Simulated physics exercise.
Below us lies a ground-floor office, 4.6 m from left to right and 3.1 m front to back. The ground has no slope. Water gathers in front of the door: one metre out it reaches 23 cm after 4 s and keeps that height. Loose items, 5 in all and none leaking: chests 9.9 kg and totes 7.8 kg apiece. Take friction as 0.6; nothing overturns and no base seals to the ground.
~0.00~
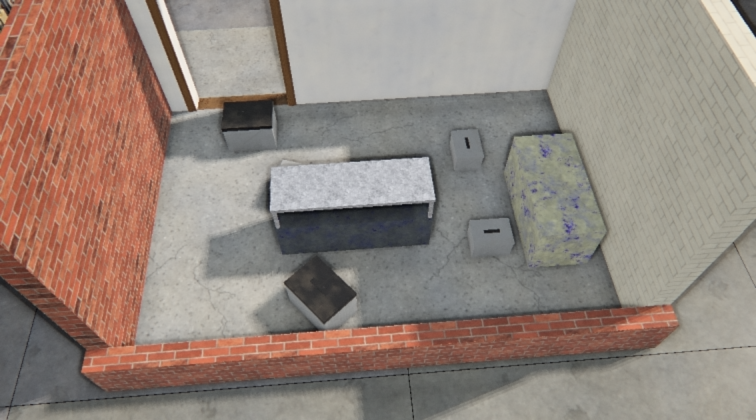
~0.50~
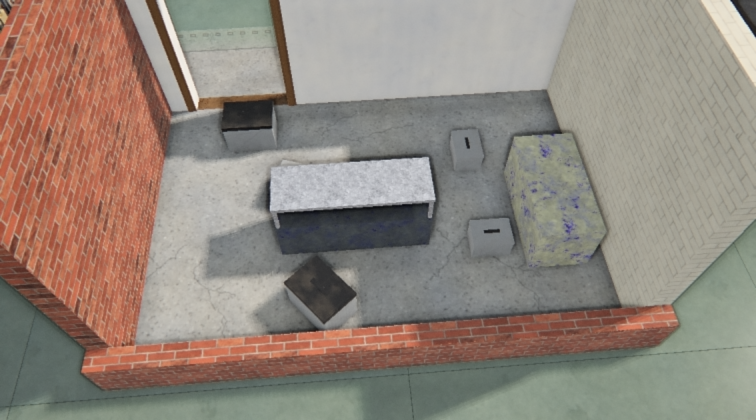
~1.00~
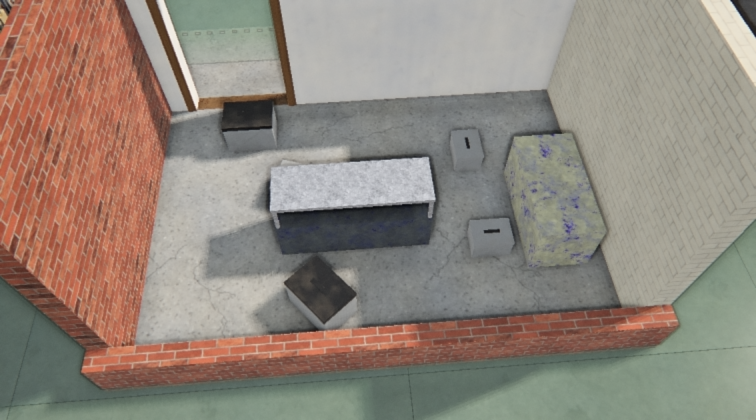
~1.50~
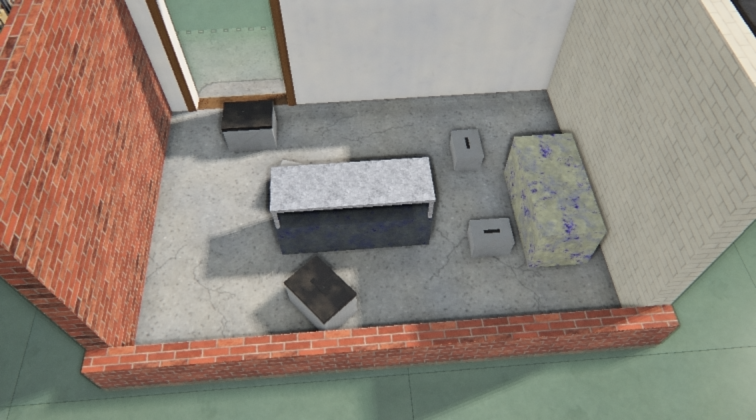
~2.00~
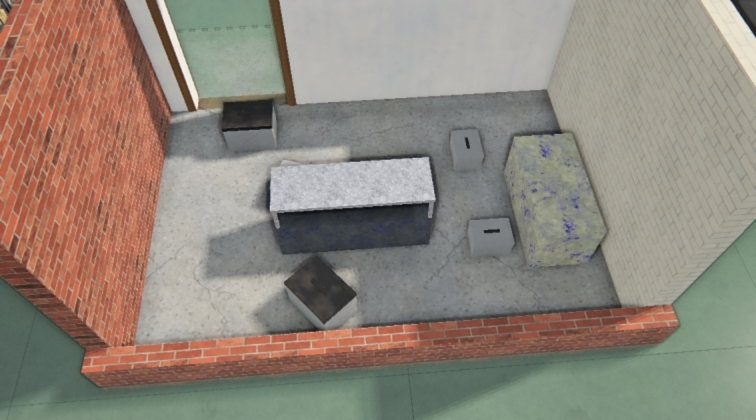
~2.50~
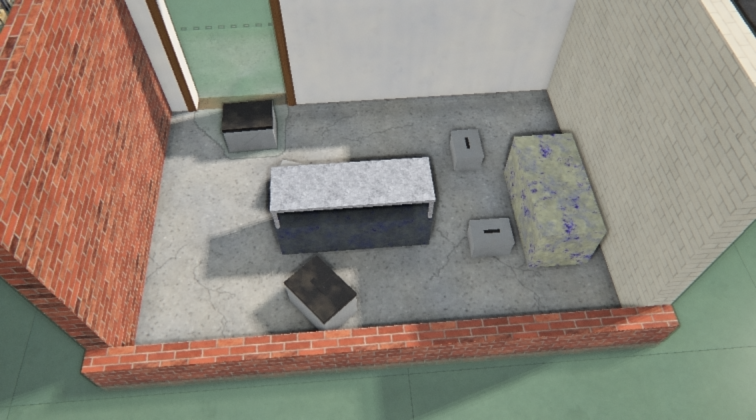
A brick-walled room with a table, some boxes and a mottled slab stayed still while the gray ground outside turned green, and then the greenish tint crept in across the doorway floor.
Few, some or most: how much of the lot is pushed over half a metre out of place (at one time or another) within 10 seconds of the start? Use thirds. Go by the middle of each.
Share: Two thirds or more.
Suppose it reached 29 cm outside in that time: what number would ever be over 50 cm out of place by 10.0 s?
In that case 5 of them.
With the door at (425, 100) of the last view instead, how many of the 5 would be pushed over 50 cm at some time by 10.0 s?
In that case 4 of them.
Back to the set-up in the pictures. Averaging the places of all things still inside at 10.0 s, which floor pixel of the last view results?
Near (500, 204).
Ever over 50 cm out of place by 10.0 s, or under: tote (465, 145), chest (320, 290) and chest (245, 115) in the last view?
In turn: Under, past it, over.
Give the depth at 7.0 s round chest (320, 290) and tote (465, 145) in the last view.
Roughly 4 and 4 cm.
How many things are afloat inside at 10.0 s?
At that moment 3.
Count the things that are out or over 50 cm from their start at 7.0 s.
By then 3.
After 3.5 s 1 of 5 are over 50 cm from their spots; 0 afloat.
After 4.5 s 1 of 5 are over 50 cm from their spots; 0 afloat.
After 7.0 s 3 of 5 are over 50 cm from their spots; 1 afloat.
After 10.0 s 4 of 5 are over 50 cm from their spots, and 4 have been at some point; 3 afloat.
